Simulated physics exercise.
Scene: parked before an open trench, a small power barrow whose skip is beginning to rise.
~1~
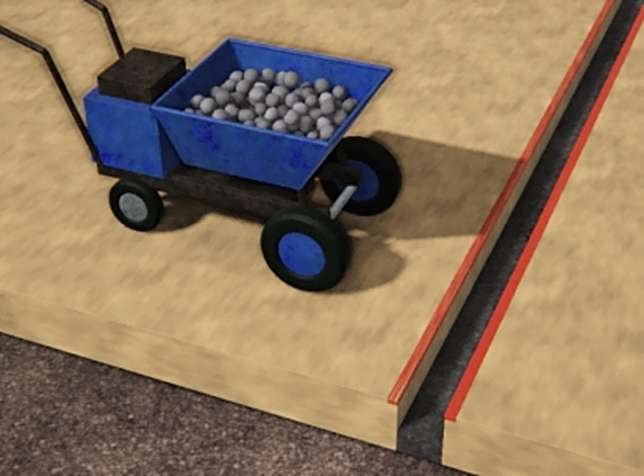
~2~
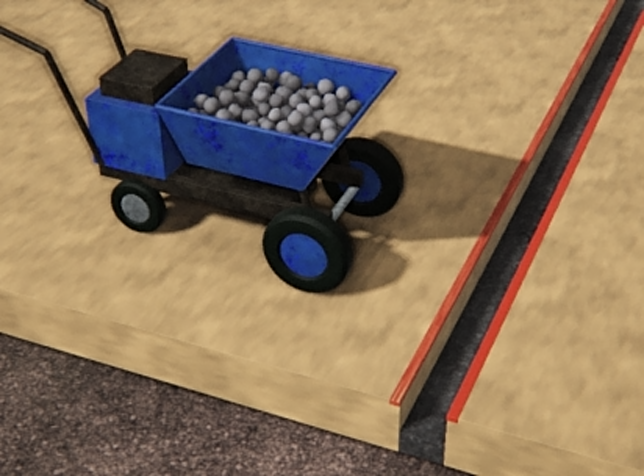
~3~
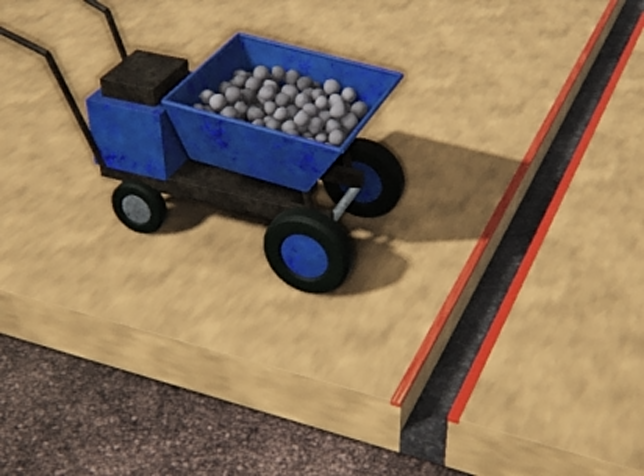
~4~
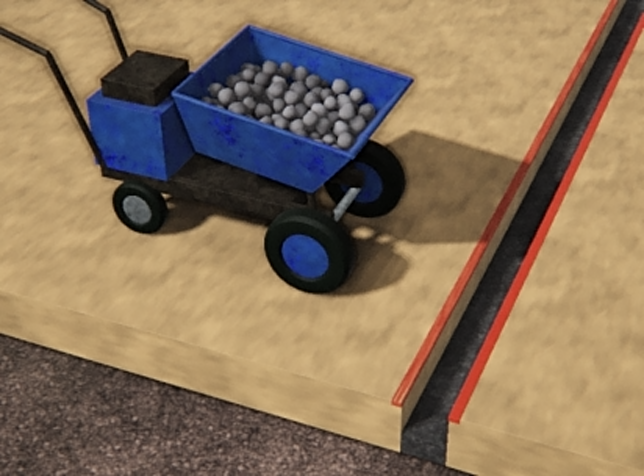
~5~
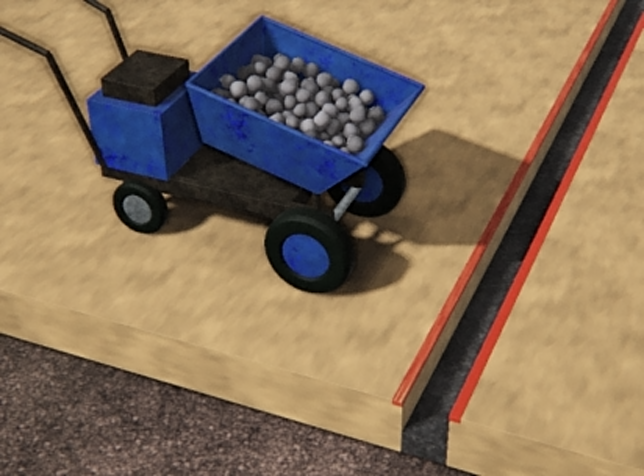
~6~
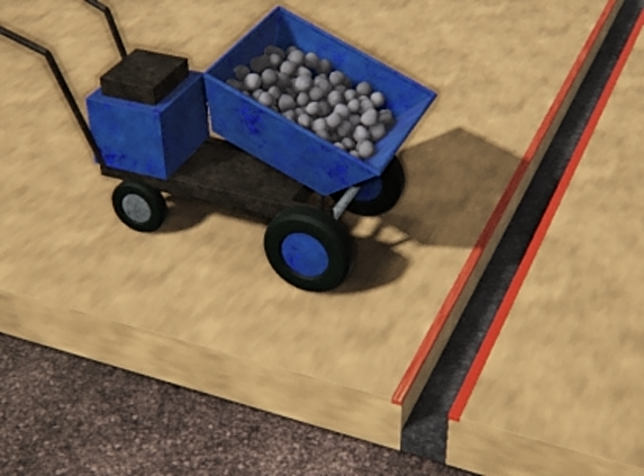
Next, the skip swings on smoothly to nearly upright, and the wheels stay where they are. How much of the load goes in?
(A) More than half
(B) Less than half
(A) More than half.
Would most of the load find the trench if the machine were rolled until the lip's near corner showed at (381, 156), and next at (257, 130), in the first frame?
For the first try, shy of half; for the second, shy of half.
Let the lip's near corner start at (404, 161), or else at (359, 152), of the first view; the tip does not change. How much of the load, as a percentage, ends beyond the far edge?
In order: About 90 % and 60 %.
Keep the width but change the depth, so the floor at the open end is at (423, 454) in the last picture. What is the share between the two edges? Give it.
It comes out near 80 percent.
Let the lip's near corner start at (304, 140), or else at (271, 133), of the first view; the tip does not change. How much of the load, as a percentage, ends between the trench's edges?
60 per cent, then 40 per cent.
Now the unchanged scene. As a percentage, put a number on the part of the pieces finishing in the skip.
0 per cent, roughly.
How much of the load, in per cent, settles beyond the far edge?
About 25 %.
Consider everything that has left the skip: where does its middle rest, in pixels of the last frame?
Roughly at (491, 285), give or take.
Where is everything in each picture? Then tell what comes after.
Lip of the skip near (329, 145), level; top of the load near (255, 100), round cobbles; first edge of the trench near (417, 354); far edge near (473, 369), the trench under half as wide as the skip, and about as deep as wide, in the first picture.
Lip of the skip near (334, 147), tipped barely; top of the load near (259, 100), in the second picture.
Lip of the skip near (341, 151), tipped barely; top of the load near (265, 97), in the third picture.
Lip of the skip near (352, 157), tipped a little; top of the load near (257, 92), in the fourth picture.
Lip of the skip near (365, 164), tipped a little; top of the load near (269, 87), in the fifth picture.
Lip of the skip near (378, 173), tipped clearly; top of the load near (272, 79); first edge of the trench near (421, 354); far edge near (477, 369), in the sixth picture.
Shortly afterwards, skip tipped steeply; the whole lot in the skip.
Next, skip tipped right over; the bulk in the skip; near a quarter in or heaped over the trench; only a few beyond it; only a few falling.
Some moments later, skip tipped right over; a little in the skip; only a few short of the trench; near two thirds in or heaped over the trench; near a quarter beyond it.
In the end, skip tipped right over; a little short of the trench; near two thirds in or heaped over the trench; near a quarter beyond it.
